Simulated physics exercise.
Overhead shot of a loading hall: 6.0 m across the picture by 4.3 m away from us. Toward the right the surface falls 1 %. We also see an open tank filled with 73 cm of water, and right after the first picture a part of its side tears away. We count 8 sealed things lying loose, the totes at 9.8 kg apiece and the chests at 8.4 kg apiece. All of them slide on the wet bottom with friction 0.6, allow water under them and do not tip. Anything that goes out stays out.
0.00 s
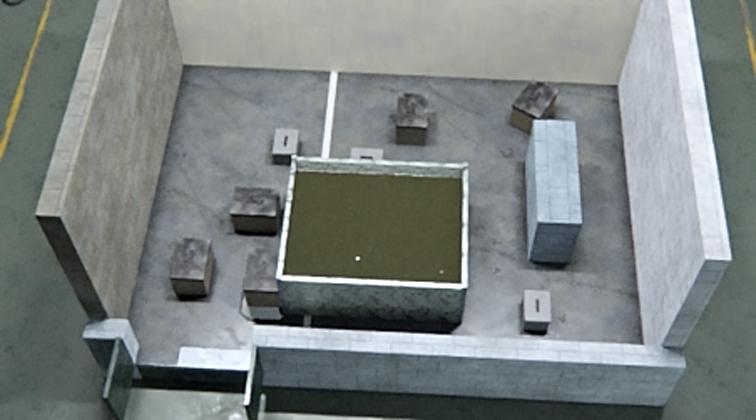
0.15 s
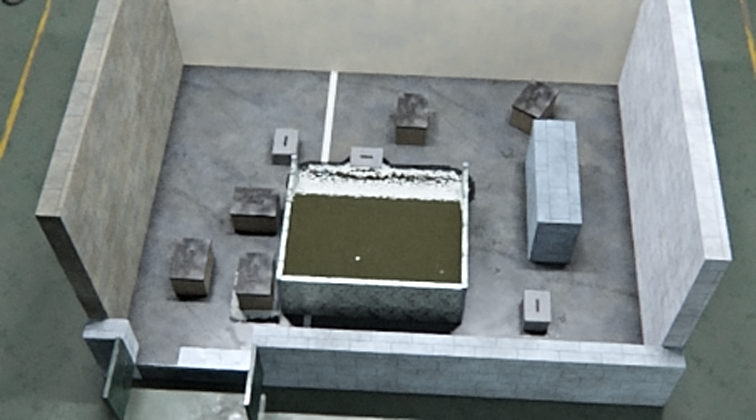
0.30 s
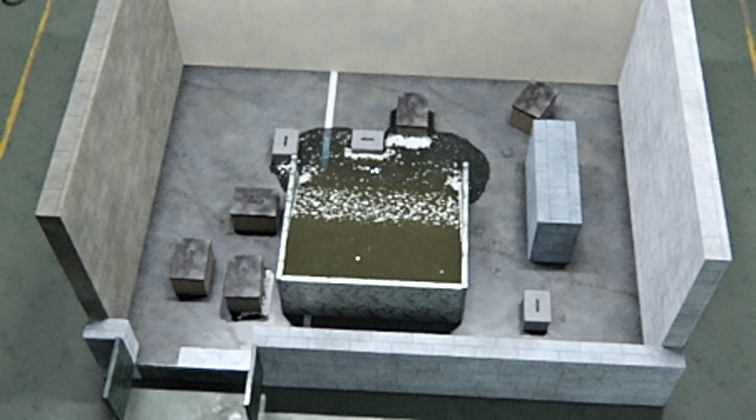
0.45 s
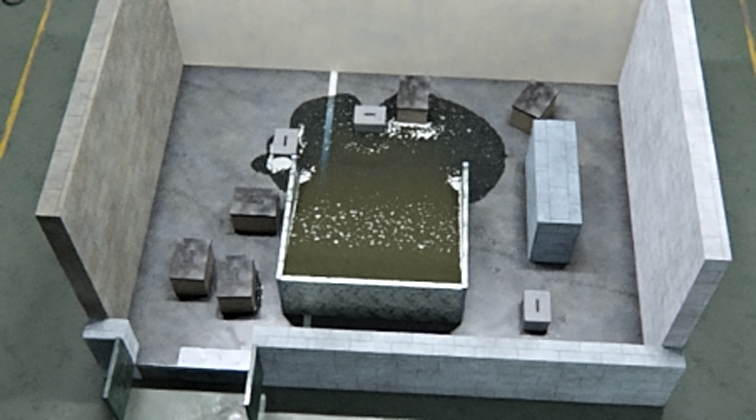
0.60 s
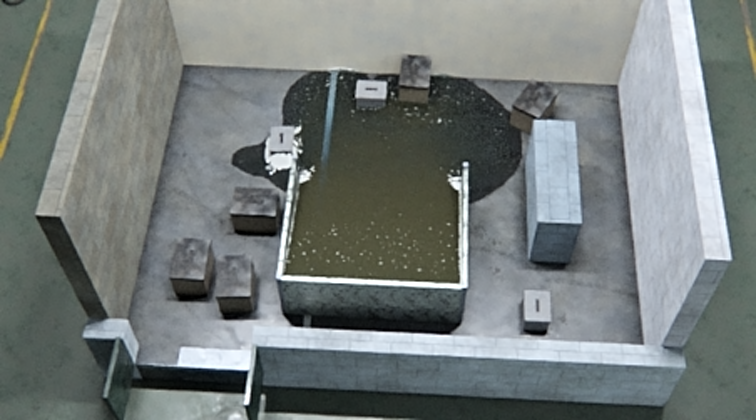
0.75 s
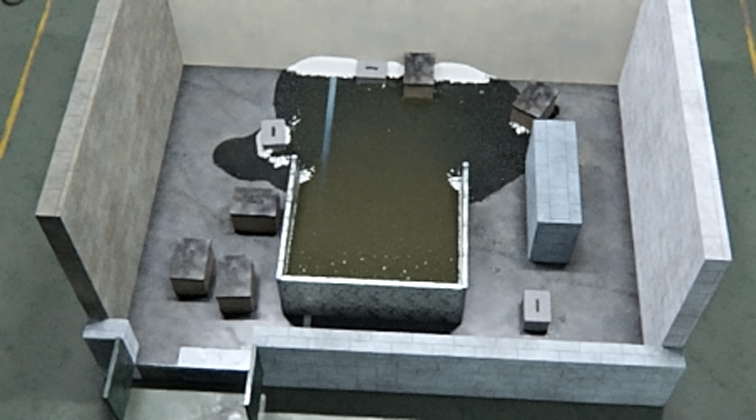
Murky water pouring from the torn far side of an open tank, spreading to the back wall and pushing several boxes along.
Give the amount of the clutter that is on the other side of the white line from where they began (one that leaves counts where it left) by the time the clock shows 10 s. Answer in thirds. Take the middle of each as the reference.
The share is less than one third.
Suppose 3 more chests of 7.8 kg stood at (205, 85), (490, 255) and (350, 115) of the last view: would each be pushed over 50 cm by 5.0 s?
Result, in sequence: Exceeded, not exceeded, exceeded.
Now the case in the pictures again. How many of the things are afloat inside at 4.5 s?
I get 5.
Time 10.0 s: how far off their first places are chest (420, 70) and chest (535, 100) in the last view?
200 cm, 350 cm.
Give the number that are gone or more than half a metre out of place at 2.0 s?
Tally: 4.
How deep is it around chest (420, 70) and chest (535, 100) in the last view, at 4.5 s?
Depths: Near 12 cm, then near 13 cm.
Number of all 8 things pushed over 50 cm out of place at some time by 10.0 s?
The total is 8.
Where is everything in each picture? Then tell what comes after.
In the first picture, a tote at (366, 158) rests on the ground; a chest at (412, 110) rests on the ground; water covers 3.3 m2; 0 of 8 have shifted.
In the second picture, a tote at (366, 157), on the bottom; a chest at (412, 110) rests on the ground; 4.4 m2 under water; 1 of 8 have shifted.
In the third picture, a tote at (368, 140) rests on the ground, 28 cm from its start; a chest at (412, 109) rests on the ground; water covers 5.8 m2; 2 of 8 have shifted.
In the fourth picture, a tote at (370, 115), on the bottom, 69 cm from its start; a chest at (414, 92) rests on the ground, 27 cm from its start; 7.5 m2 under water; 3 of 8 have shifted.
In the fifth picture, a tote at (371, 89), on the bottom, 113 cm from its start; a chest at (415, 71), on the bottom, 65 cm from its start; 9.4 m2 under water; 4 of 8 have shifted.
In the sixth picture, a tote at (372, 68), afloat, 150 cm from its start; a chest at (419, 68), afloat, 68 cm from its start; water covers 10.4 m2; 4 of 8 have shifted.
After 2.0 s 0 of 8 are over the mark; 4 afloat.
After 4.5 s 1 of 8 are over the mark; 5 afloat.
After 7.0 s 1 of 8 are over the mark; 3 afloat.
After 10.0 s 1 of 8 are over the mark; 3 afloat.
